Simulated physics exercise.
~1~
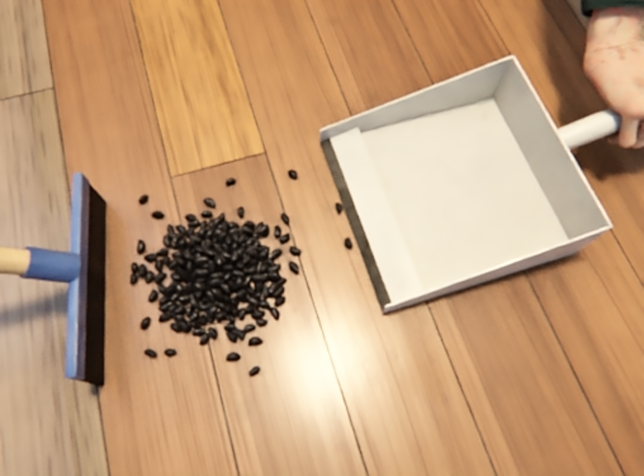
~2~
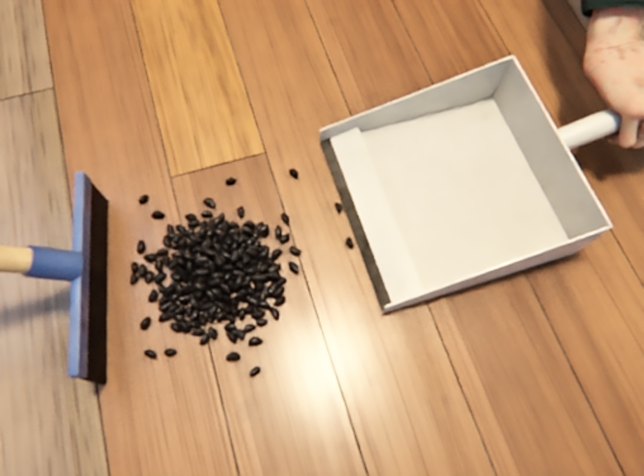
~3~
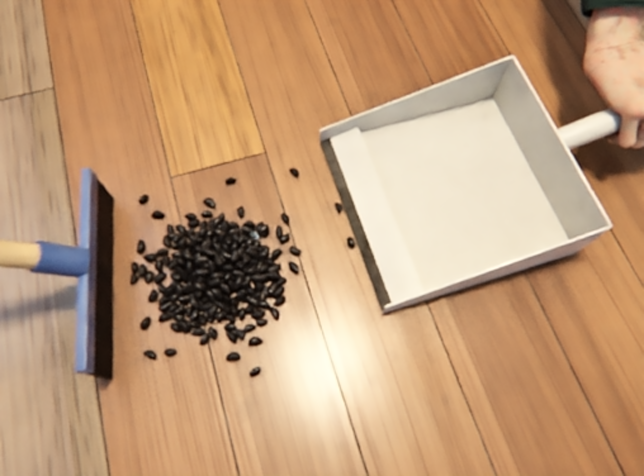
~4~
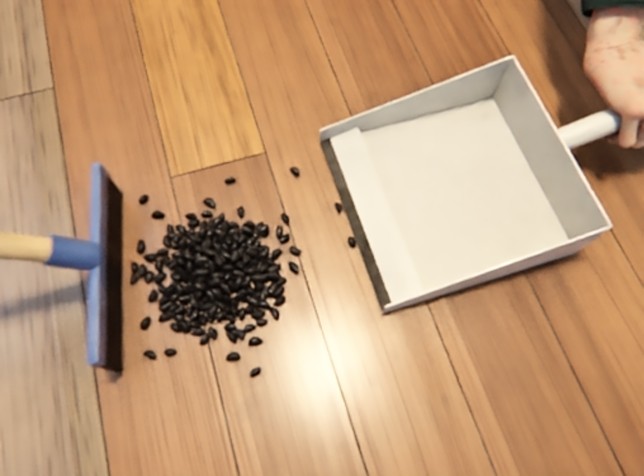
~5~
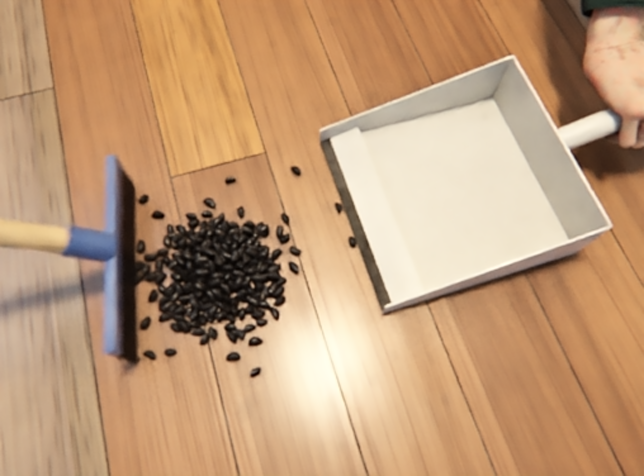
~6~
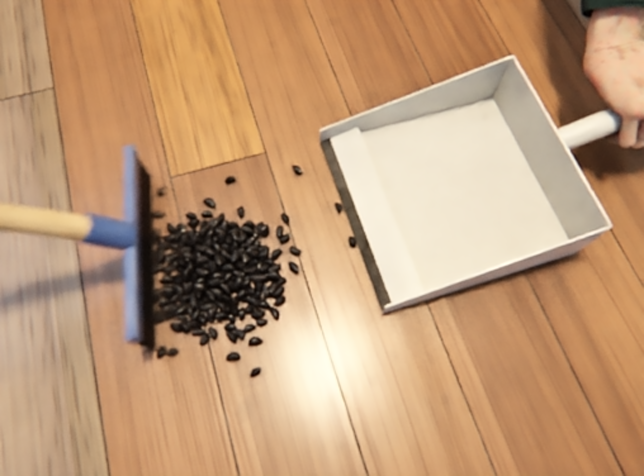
On a wooden floor, a blue broom slides right into a pile of black beans while a hand holds a white dustpan still.
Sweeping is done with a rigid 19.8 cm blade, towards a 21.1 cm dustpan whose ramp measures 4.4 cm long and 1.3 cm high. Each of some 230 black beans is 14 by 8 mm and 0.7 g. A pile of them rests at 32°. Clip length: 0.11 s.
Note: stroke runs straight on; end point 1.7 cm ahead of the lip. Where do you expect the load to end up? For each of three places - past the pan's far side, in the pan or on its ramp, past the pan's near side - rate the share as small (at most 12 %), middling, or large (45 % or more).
Far side: Small; pan: Middling; near side: Small.
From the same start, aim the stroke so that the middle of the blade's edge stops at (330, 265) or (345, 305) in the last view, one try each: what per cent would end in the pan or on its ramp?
Some 45 in a hundred and 40 in a hundred.
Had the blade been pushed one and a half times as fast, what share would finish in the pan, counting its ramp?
It would come to roughly 45 percent.
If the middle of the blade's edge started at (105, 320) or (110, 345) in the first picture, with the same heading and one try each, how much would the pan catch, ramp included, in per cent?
40 and 45 per cent, roughly.
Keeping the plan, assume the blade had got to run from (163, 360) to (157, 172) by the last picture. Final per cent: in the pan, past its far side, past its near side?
You'd see pan at 55, far at 5 and near at 15.
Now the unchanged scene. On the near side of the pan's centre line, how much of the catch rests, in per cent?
Estimate: Close to 30 %.
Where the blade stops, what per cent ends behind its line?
Something like 20 per cent, roughly.
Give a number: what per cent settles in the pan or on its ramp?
About 25 %.
Then, 0.11 s after the last picture, middle of the blade 11 cm from the lip; 0 % over the lip, far side 0 %, near side 0 %.
Then, 0.19 s after the last picture, middle of the blade 5 cm from the lip; 0 % over the lip, far side 5 %, near side 5 %.
Then, 0.40 s after the last picture, middle of the blade 3 cm from the lip; 25 % over the lip, far side 5 %, near side 5 %.
In the end, far side 5 %, pan 25 %, near side 5 %, in front of the lip or behind the blade 60 %.
